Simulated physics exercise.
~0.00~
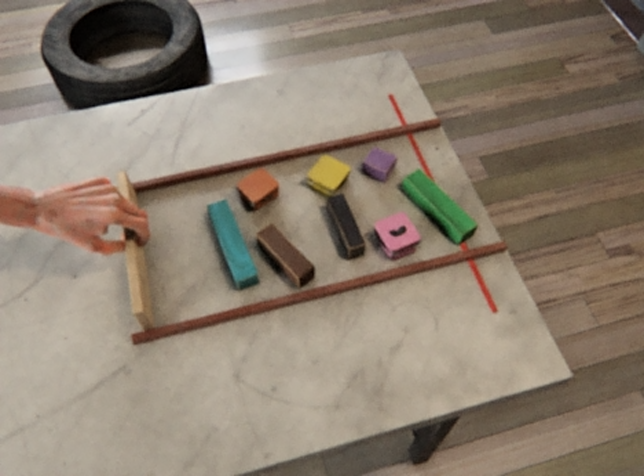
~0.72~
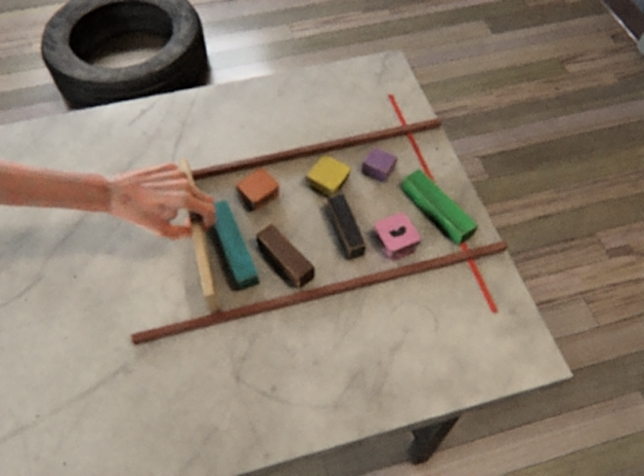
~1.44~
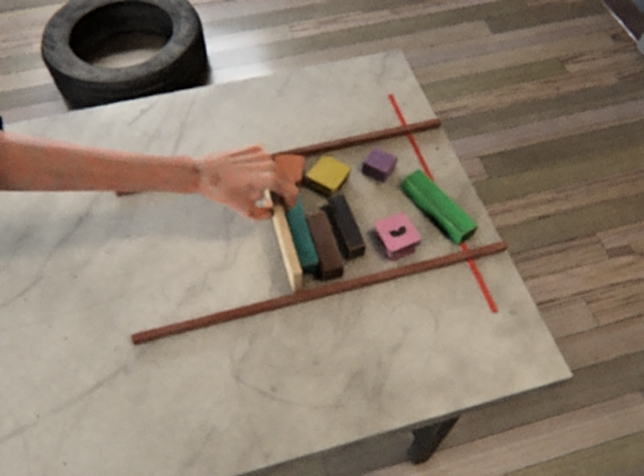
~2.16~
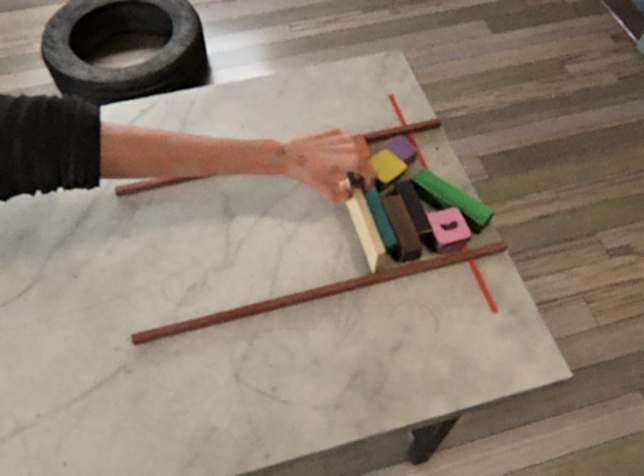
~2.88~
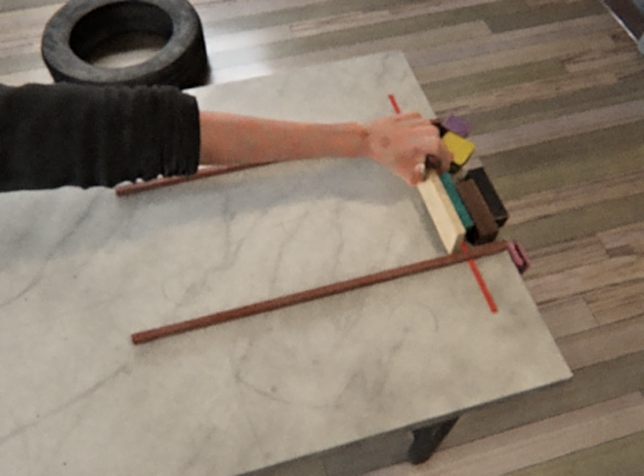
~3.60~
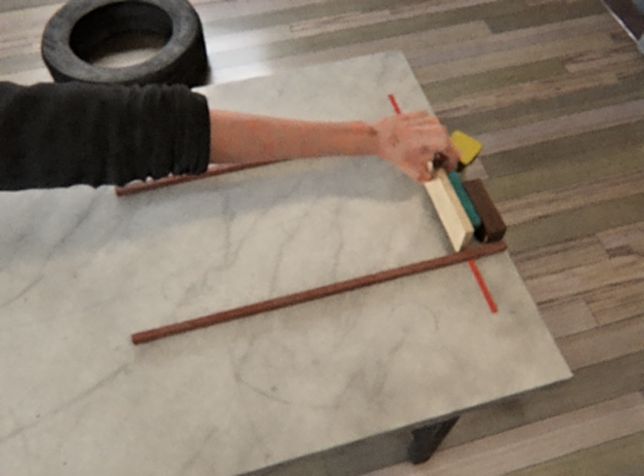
In this clip, a hand pushes an upright wooden board rightward between two rails on a marble-look table, sweeping colourful sticks and blocks together toward a red tape line, until several, including the green stick and pink block, go over the edge and the board stops near the tape.
